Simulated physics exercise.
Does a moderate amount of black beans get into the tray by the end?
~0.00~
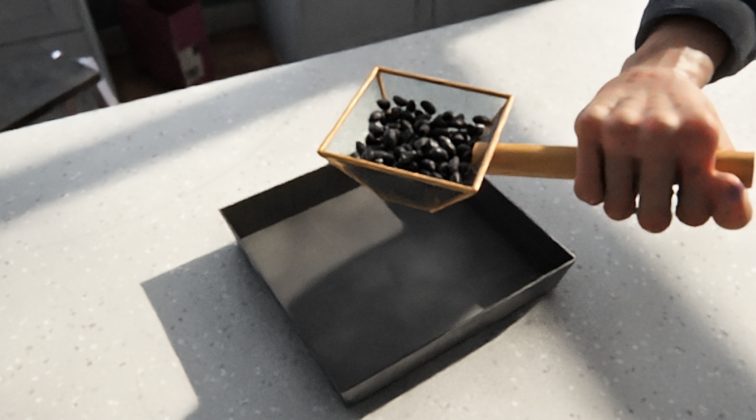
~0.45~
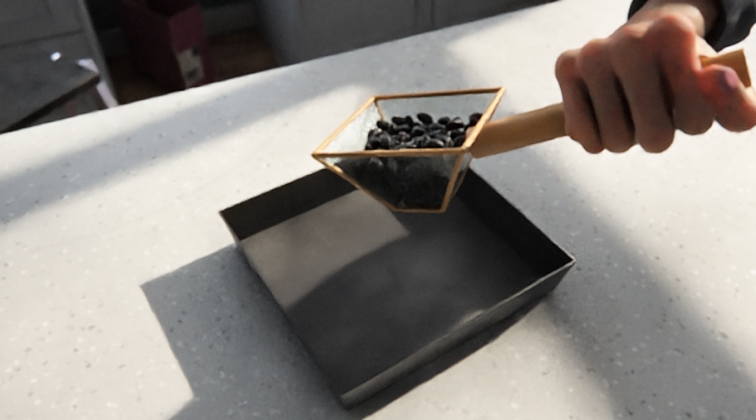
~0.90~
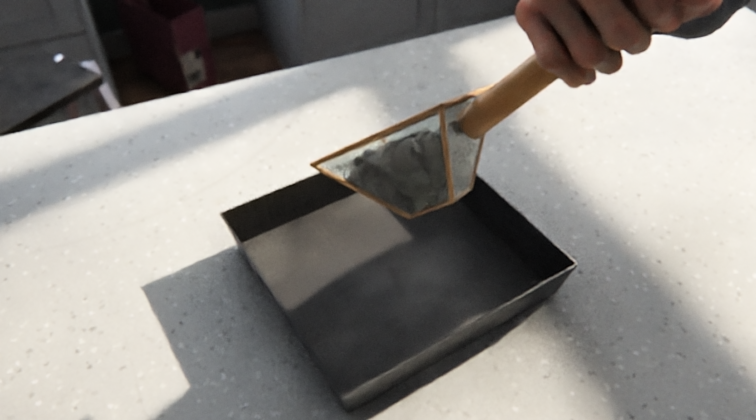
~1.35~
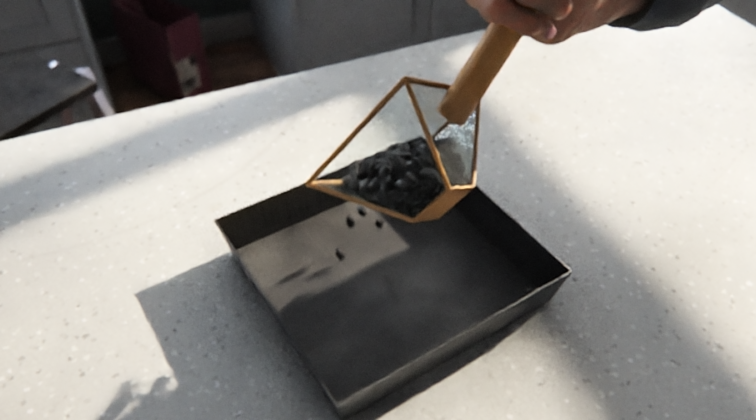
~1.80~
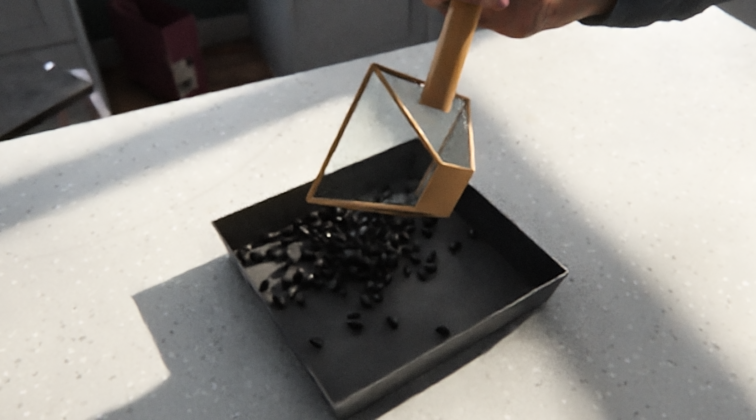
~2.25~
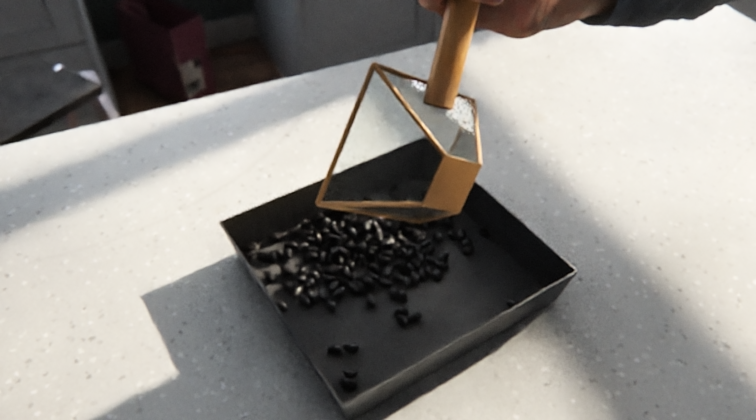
Yes, a moderate amount of beans ends up in the tray. They lie in a loose heap with a few strays, leaving part of the tray floor bare.
